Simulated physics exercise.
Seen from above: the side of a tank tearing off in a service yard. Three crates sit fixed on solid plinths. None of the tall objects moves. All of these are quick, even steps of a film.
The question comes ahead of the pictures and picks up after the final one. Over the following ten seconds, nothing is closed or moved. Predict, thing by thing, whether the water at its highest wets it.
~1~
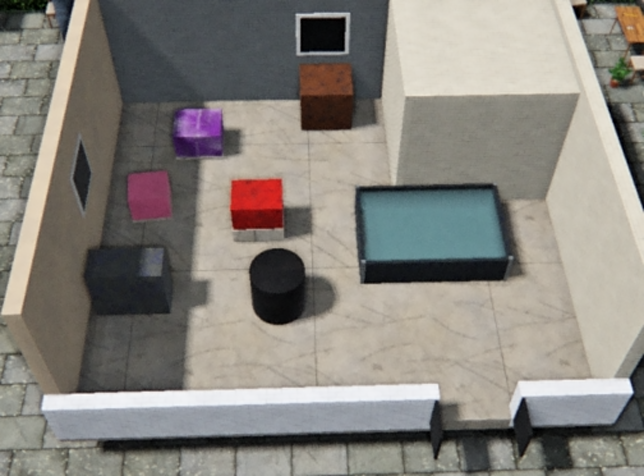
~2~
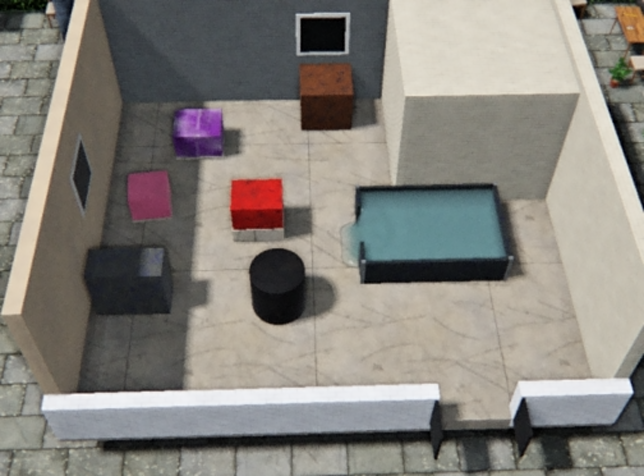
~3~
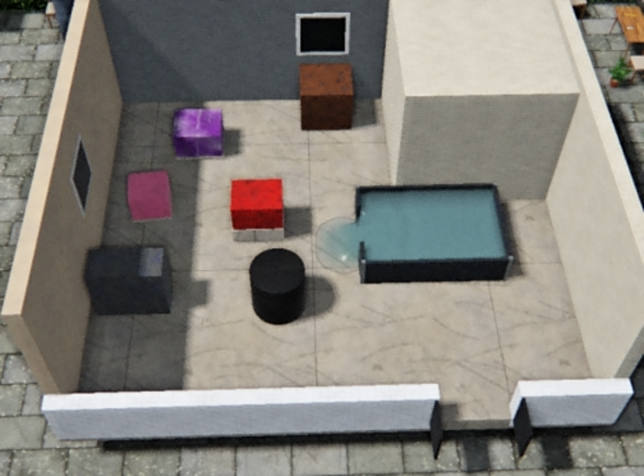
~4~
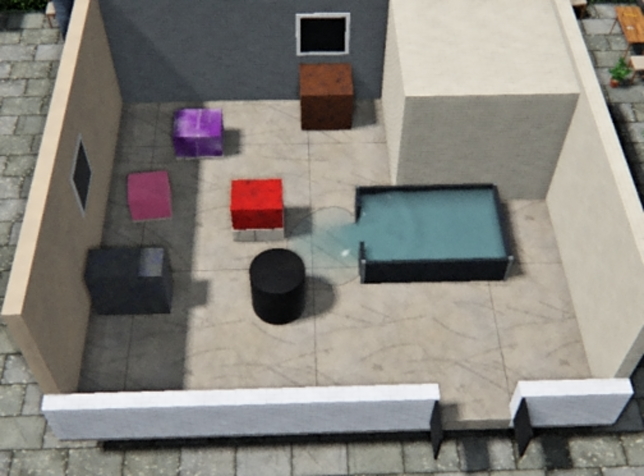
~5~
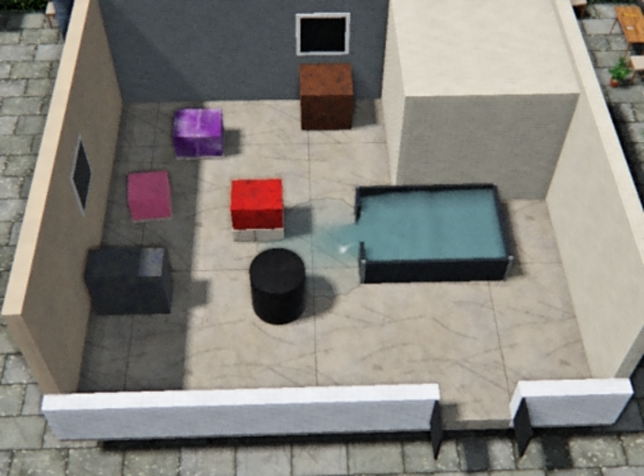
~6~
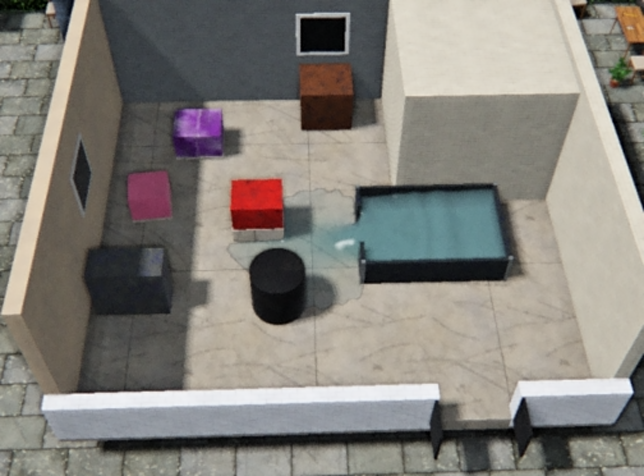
The purple crate is wetted. The red crate is not wetted. The pink crate is wetted.
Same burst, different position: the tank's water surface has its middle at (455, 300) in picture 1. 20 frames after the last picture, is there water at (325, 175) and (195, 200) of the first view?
First point soaked, second point untouched.
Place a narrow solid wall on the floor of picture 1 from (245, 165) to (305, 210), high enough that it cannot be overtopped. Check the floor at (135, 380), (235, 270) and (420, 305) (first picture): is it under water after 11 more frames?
As listed: Free of water, wet, dry.
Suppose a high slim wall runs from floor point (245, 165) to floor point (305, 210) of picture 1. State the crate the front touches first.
The crate marked red gets it first.
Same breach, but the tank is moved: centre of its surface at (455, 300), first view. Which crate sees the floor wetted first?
Answer: The red-painted one.
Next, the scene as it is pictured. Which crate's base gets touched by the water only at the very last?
Clearly the pink crate.
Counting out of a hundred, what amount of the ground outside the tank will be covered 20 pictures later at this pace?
The answer is around 45 per cent.
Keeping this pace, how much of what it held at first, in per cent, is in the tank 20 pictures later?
About 54 %.
A moment on, water covers 15 % of the floor; the purple crate not reached, the red crate water round its plinth, the pink crate not reached.
Next, water covers 30 % of the floor; the purple crate water round its plinth, the red crate water round its plinth, the pink crate not reached.
Then, water covers 45 % of the floor; the purple crate water round its plinth, the red crate water round its plinth, the pink crate water round its plinth.
Later, water covers 65 % of the floor; the purple crate water round its plinth, the red crate water round its plinth, the pink crate water round its plinth.
In the end, water covers 85 % of the floor; the purple crate was topped, the red crate stayed above the water, the pink crate was topped.
